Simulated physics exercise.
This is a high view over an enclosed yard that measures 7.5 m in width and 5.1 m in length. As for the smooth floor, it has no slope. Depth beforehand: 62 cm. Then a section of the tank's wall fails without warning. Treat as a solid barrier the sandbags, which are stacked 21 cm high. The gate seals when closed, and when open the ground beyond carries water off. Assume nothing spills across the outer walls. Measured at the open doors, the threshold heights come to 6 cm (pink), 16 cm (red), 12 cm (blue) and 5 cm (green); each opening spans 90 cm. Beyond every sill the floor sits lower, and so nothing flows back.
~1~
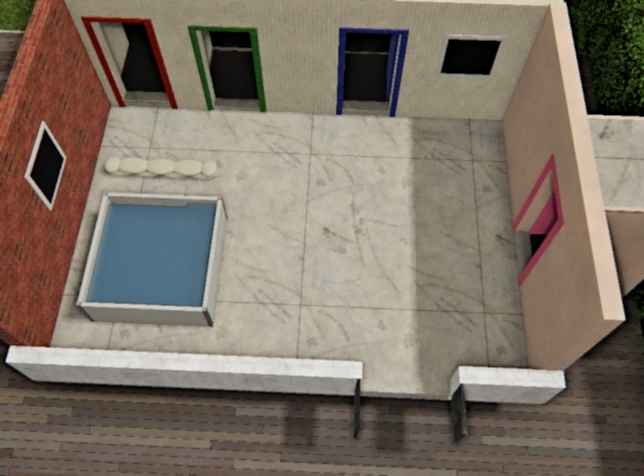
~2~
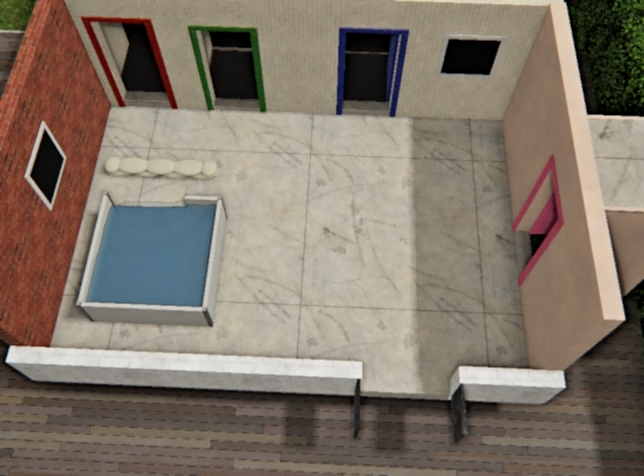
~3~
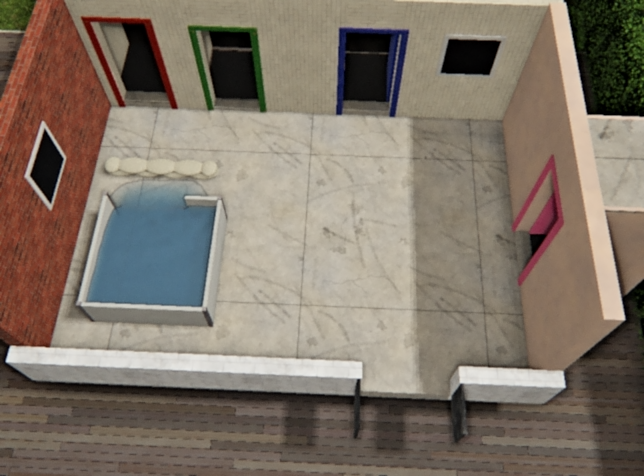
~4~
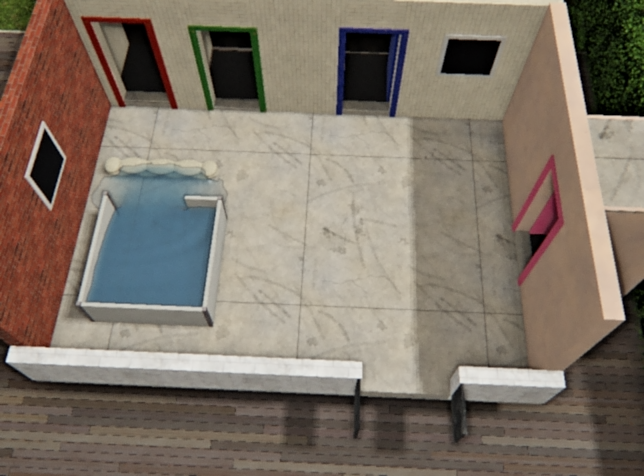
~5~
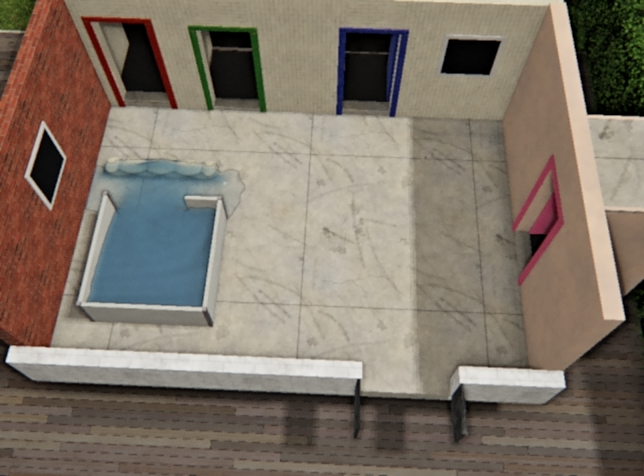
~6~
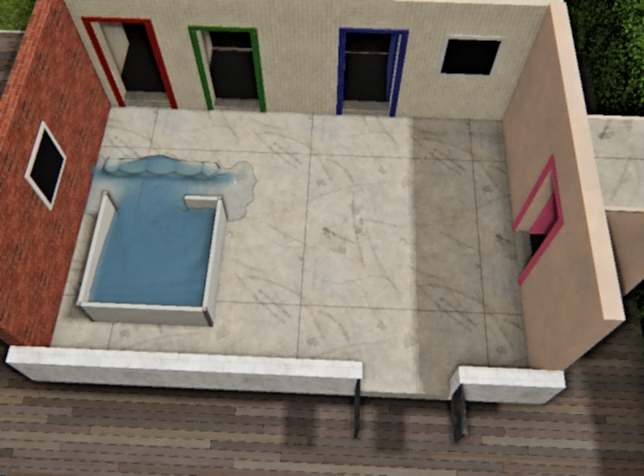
The video shows a walled yard with colored doorways and a tank of blue water; the tank's far side opens, and water pours out, reaches a row of pale sandbags, and spreads along it and rightward across the floor.
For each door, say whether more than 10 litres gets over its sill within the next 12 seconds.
Pink door: Yes; red door: Yes; blue door: No; green door: Yes.
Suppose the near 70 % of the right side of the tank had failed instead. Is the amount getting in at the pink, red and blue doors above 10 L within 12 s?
Note: Pink beyond the mark, red short of the mark, blue short of the mark.
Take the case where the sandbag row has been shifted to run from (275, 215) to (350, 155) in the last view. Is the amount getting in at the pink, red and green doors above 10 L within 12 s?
In that case pink gets no more than allowed, red gets more than allowed, green gets more than allowed.
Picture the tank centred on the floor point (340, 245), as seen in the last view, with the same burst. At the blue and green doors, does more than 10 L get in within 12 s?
Result - blue door exceeds it, green door exceeds it.
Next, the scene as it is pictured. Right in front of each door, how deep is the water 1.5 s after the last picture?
Depths: Pink door 0 cm, red door 28 cm, blue door 0 cm, green door 11 cm.
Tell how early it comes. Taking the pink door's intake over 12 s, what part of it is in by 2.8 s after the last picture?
About 0 per cent.
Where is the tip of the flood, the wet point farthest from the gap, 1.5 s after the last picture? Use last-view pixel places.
Roughly at pixel (391, 181).
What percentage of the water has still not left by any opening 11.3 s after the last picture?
It comes to near 90 per cent.
Then, 0.7 s after the last picture water covers 25 % of the floor and is deepest (46 cm) near (153, 180); pink door not reached, red door 7 cm at the sill, 0 L in, blue door not reached, green door not reached.
Then, 1.5 s after the last picture water covers 45 % of the floor and is deepest (38 cm) near (92, 186); pink door not reached, red door 28 cm at the sill, 12 L in, blue door not reached, green door 11 cm at the sill, 8 L in.
Then, 2.8 s after the last picture water covers 70 % of the floor and is deepest (26 cm) near (48, 361); pink door not reached, red door 14 cm at the sill, 39 L in, blue door 5 cm at the sill, 0 L in, green door 8 cm at the sill, 24 L in.
Then, 6.3 s after the last picture water covers 95 % of the floor and is deepest (12 cm) near (494, 122); pink door 10 cm at the sill, 9 L in, red door 6 cm at the sill, 41 L in, blue door 4 cm at the sill, 0 L in, green door 3 cm at the sill, 28 L in.
Then, 11.3 s after the last picture water covers 95 % of the floor and is deepest (8 cm) near (323, 373); pink door 7 cm at the sill, 31 L in, red door 3 cm at the sill, 41 L in, blue door 5 cm at the sill, 0 L in, green door 3 cm at the sill, 28 L in.
